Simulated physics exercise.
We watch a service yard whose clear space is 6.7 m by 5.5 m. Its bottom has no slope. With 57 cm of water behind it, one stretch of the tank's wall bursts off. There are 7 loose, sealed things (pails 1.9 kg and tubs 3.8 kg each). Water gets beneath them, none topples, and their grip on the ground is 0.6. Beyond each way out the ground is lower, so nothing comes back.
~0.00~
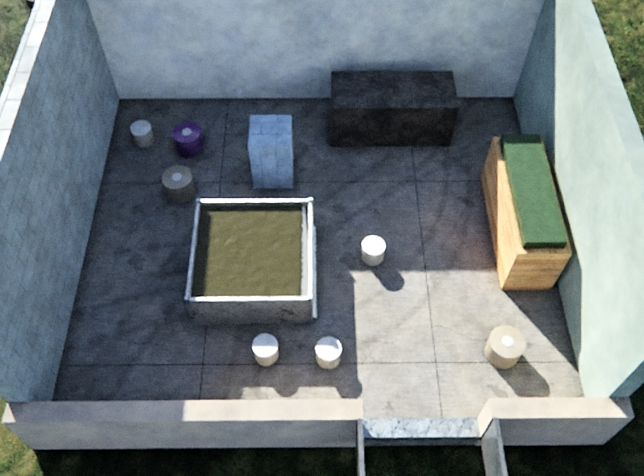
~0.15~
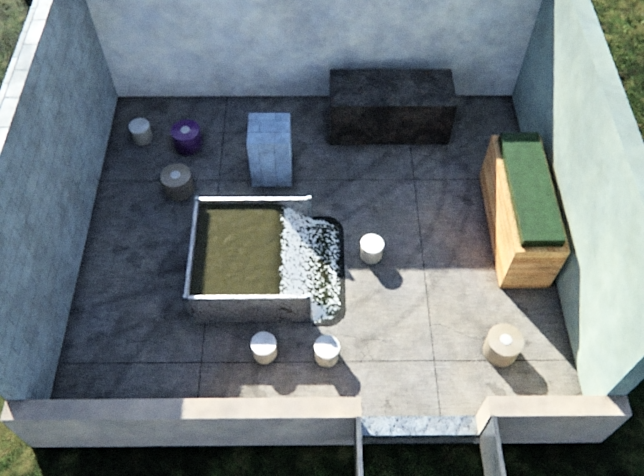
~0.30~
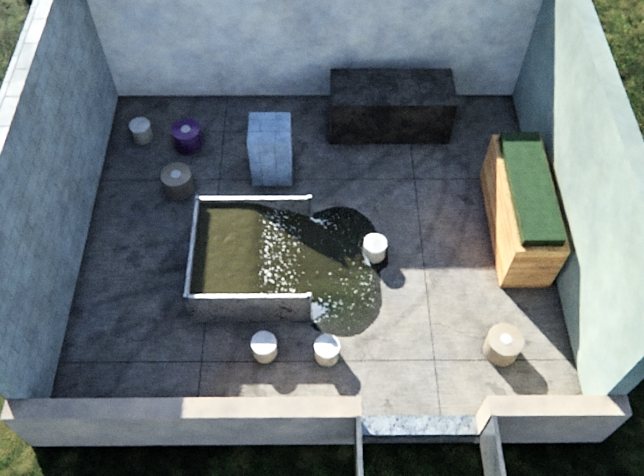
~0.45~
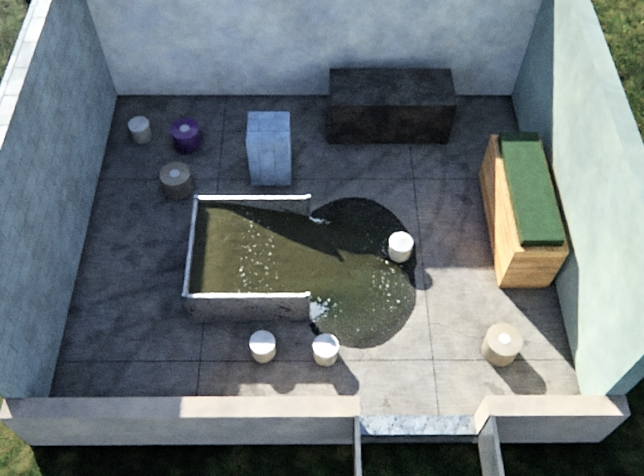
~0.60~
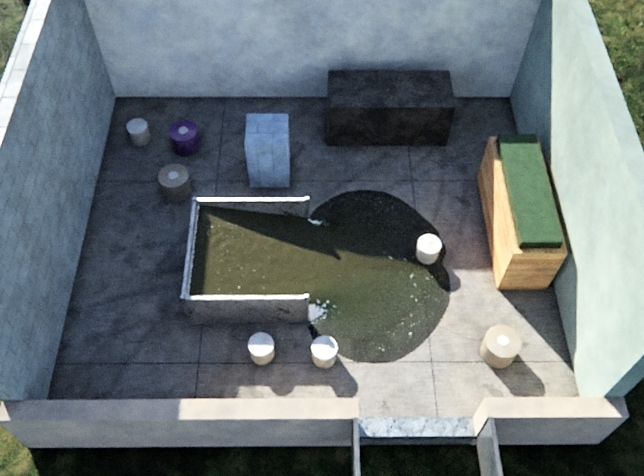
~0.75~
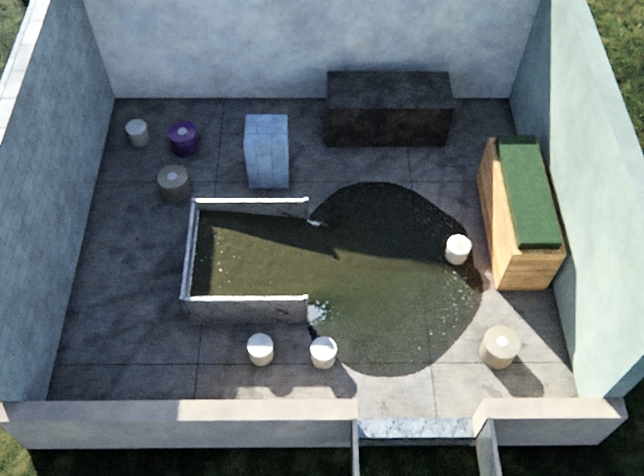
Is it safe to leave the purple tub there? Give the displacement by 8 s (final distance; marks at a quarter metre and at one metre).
Purple tub holds its place.
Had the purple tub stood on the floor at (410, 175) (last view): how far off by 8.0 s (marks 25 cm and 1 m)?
It travels far.
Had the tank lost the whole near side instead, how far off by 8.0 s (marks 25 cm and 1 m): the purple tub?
In that case the purple tub travels far.
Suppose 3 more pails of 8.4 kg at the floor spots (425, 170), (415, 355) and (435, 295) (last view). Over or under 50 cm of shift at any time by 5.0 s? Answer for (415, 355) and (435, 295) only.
In that order: Over, past it.
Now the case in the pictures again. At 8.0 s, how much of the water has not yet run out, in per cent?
Some 88 per cent remains.
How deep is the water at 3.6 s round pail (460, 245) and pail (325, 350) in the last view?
About 9 and 0 cm.
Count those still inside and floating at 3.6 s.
2 of them.
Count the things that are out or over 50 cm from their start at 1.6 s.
By then 1.
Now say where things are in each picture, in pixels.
In the first picture, the purple tub at (187, 132) rests on the ground; water covers 2.2 m2; 0 of 7 have shifted.
In the second picture, the purple tub at (185, 130) rests on the ground; water covers 3.0 m2; 0 of 7 have shifted.
In the third picture, the purple tub at (186, 129) rests on the ground; 4.0 m2 under water; 0 of 7 have shifted.
In the fourth picture, the purple tub at (185, 129), on the bottom; water covers 5.2 m2; 1 of 7 have shifted.
In the fifth picture, the purple tub at (183, 130), on the bottom; water covers 6.6 m2; 1 of 7 have shifted.
In the sixth picture, the purple tub at (182, 131) rests on the ground; 8.2 m2 under water; 1 of 7 have shifted.
After 1.6 s the purple tub is near (182, 131), 0.0 m from its start, aground; 0 of 7 are out; 1 afloat.
After 3.6 s the purple tub is near (182, 131), 0.0 m from its start, aground; 0 of 7 are out; 2 afloat.
After 5.6 s the purple tub is near (182, 131), 0.0 m from its start, aground; 0 of 7 are out; 3 afloat.
After 8.0 s the purple tub is near (182, 131), 0.0 m from its start, aground; 0 of 7 are out; 2 afloat.
